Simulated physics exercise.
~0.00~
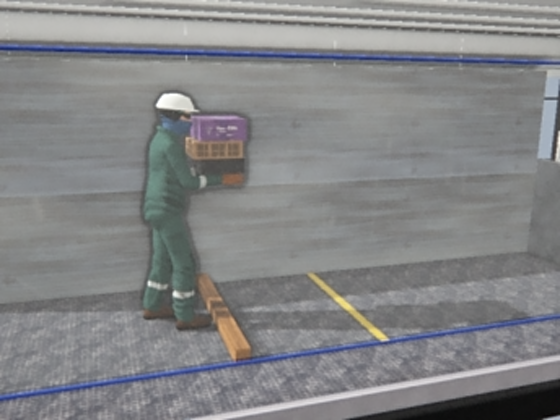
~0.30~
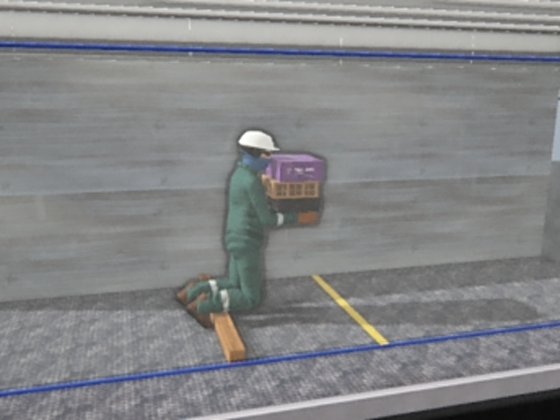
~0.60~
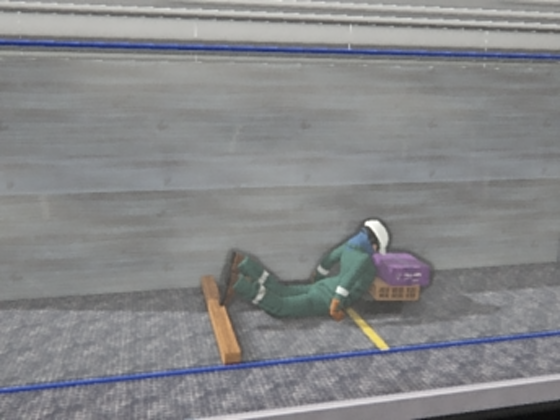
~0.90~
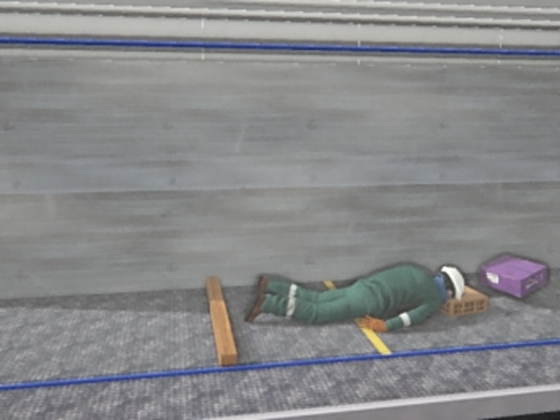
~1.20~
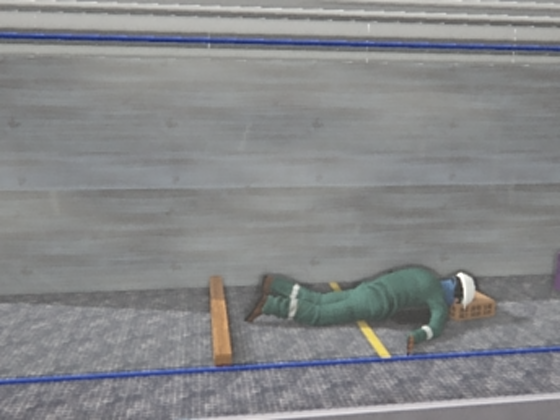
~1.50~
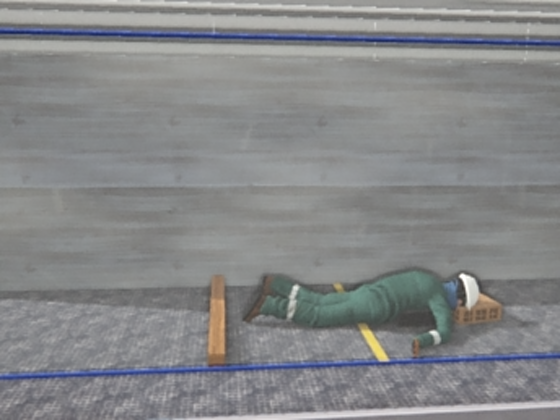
In the video, a figure in green coveralls and a white helmet, holding stacked crates, topples forward over a wooden beam. The figure lands face down across a yellow line, the purple box slides away right out of view, and a brown crate rests by the head.
